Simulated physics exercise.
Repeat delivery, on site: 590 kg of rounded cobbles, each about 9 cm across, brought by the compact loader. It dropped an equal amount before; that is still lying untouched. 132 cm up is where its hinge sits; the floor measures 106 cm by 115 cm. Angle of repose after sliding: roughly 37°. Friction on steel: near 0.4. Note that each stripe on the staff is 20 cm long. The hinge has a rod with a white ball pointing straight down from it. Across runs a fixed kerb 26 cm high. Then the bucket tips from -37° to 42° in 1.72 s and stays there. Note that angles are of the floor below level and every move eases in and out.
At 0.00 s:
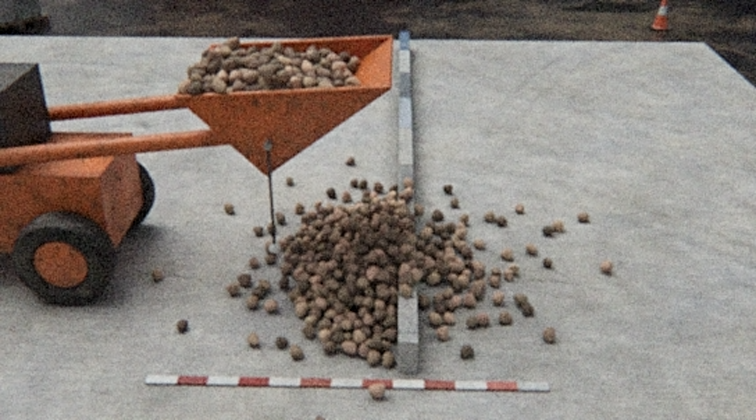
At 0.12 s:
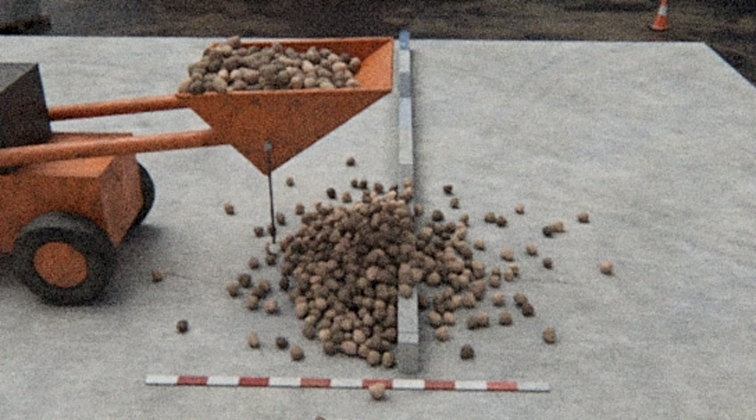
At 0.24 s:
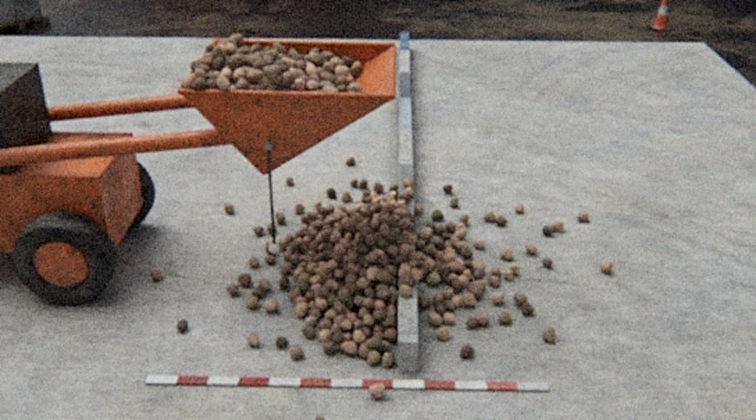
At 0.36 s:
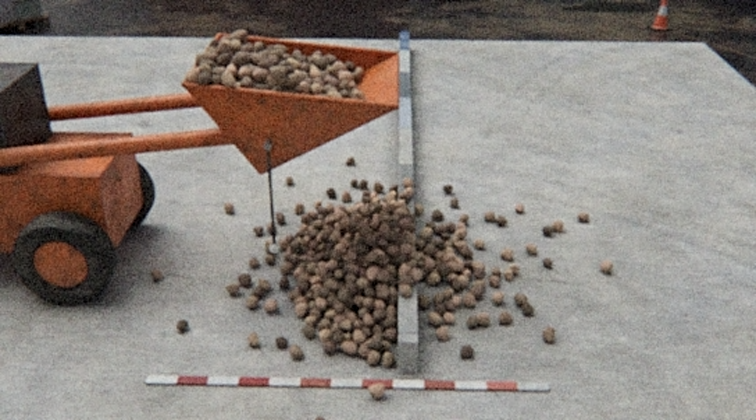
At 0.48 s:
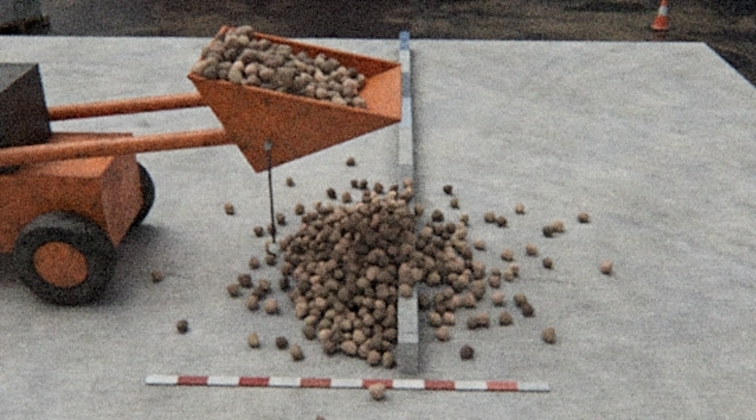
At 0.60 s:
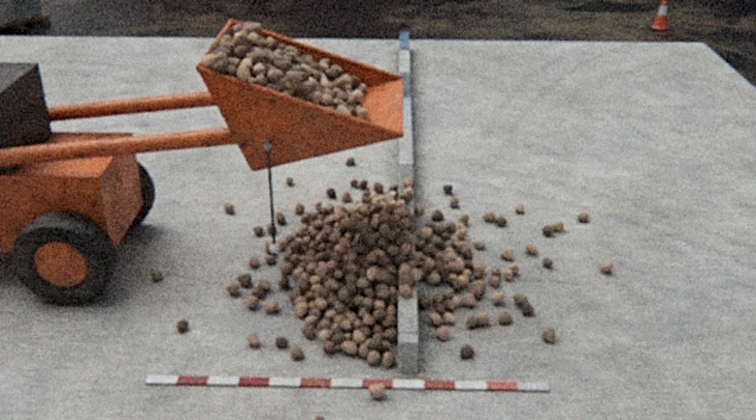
An orange bucket heaped with rounded brown stones, held out by a compact loader at left, is seen from a raised, fixed view over a pale concrete floor. Below it, a matching pile straddles a narrow grey kerb, mostly on the left, behind a red-and-white staff. The bucket barely moves at first, then tilts steadily, its rear rising and right lip dipping as its stones shift slightly rightward.
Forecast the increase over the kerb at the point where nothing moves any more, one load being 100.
I would say 59 per cent.
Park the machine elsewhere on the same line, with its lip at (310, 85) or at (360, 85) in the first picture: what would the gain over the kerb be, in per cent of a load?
Close to 0 per cent, followed by close to 25 per cent.
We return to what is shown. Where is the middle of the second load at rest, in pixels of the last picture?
(431, 254).
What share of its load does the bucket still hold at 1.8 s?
It still holds about 30 per cent.
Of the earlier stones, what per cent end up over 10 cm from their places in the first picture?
Some 15 percent, give or take.
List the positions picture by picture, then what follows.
In the first picture, lip at (391, 88), floor tilted -37°, highest stones at (252, 53). The earlier load is highest near (396, 230), 36 cm above ground level, 85 % on this side of the kerb, 15 % over the kerb.
In the second picture, lip at (392, 90), floor tilted -36°, highest stones at (252, 53); the stones move at 0.1 m/s on average.
In the third picture, the bucket is at -33°, its lip at (395, 97); the top of the load is at (244, 51); the stones move at 0.2 m/s on average.
In the fourth picture, the bucket is at -28°, its lip at (398, 107); the top of the load is at (236, 47); the stones move at 0.3 m/s on average.
In the fifth picture, the bucket is at -22°, its lip at (401, 120); the top of the load is at (235, 41); the stones move at 0.3 m/s on average.
In the sixth picture, lip at (403, 136), floor tilted -15°, highest stones at (240, 35); the stones move at 0.4 m/s on average.
After 1.3 s the floor is at 30°; in per cent of one load, 94 in the bucket, 91 on this side of the kerb, 15 over the kerb; the foremost stones are at (555, 246).
After 1.8 s the floor is at 42°; in per cent of one load, 29 in the bucket, 130 on this side of the kerb, 41 over the kerb; the foremost stones are at (555, 246).
After 2.2 s the floor is at 42°; in per cent of one load, 4 in the bucket, 131 on this side of the kerb, 65 over the kerb; the foremost stones are at (570, 252).
After 4.9 s the floor is at 42°; in per cent of one load, 0 in the bucket, 126 on this side of the kerb, 74 over the kerb; the foremost stones are at (626, 271). Net gain over the kerb, 59.
